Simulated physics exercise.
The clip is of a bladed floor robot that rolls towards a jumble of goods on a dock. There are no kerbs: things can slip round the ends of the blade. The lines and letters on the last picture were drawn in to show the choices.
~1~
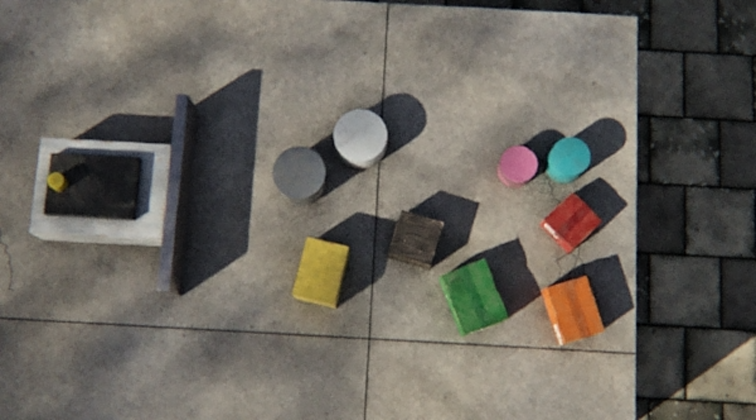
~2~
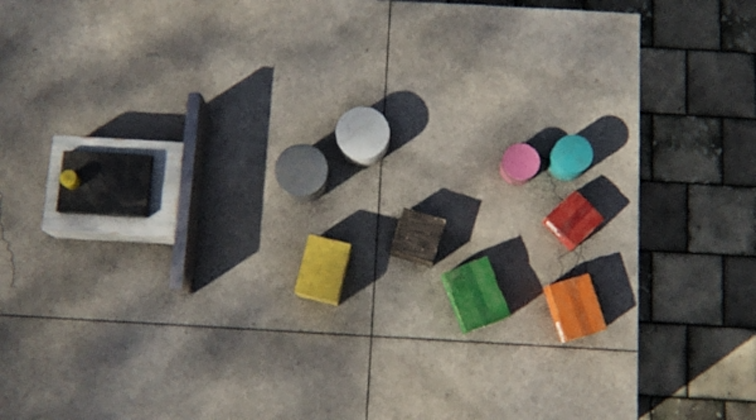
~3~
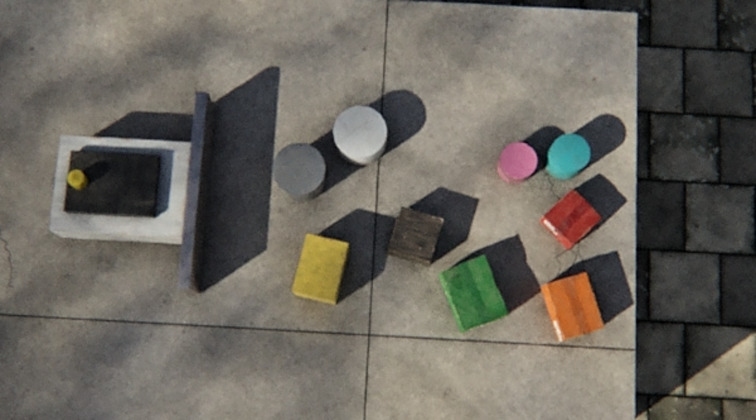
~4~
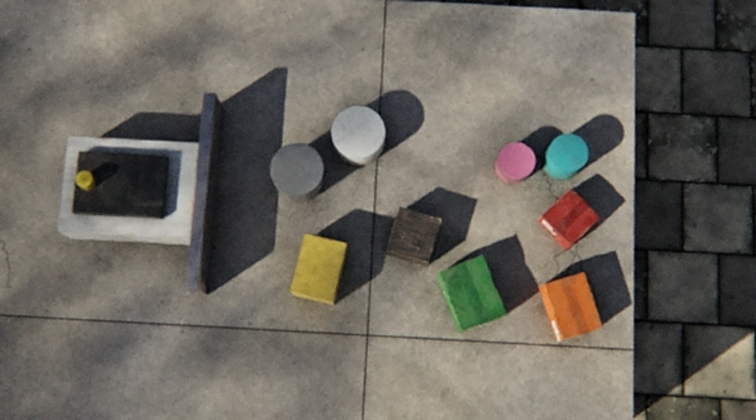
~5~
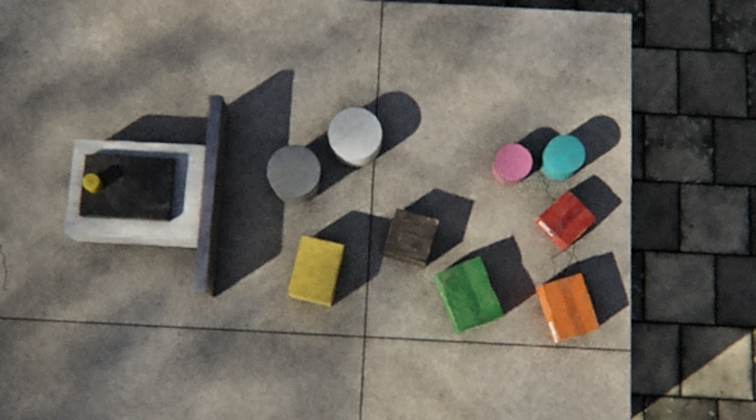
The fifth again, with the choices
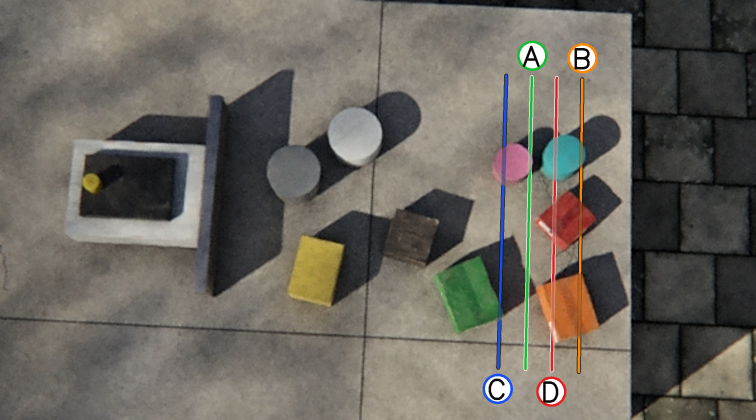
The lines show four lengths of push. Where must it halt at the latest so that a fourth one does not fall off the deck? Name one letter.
As far as mark D.
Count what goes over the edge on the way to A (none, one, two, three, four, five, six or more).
In all, one.
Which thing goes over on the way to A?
The orange parcel goes over.
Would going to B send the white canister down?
By then, no.
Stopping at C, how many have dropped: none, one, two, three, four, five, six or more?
In all, none.
On the marked copy, A at (529, 219); B at (581, 221); C at (502, 217); D at (554, 220).
Taking D. A third of the way, robot (260, 194); white canister (372, 130); yellow crate (358, 272).
Two thirds of the way, robot (387, 201); orange parcel (575, 311); green box (527, 306).
When it is over, robot (484, 206); orange parcel over the edge; turquoise canister over the edge; three fallen.
As for the rest, A is within the limit but short; B drops six; C is within the limit but short.
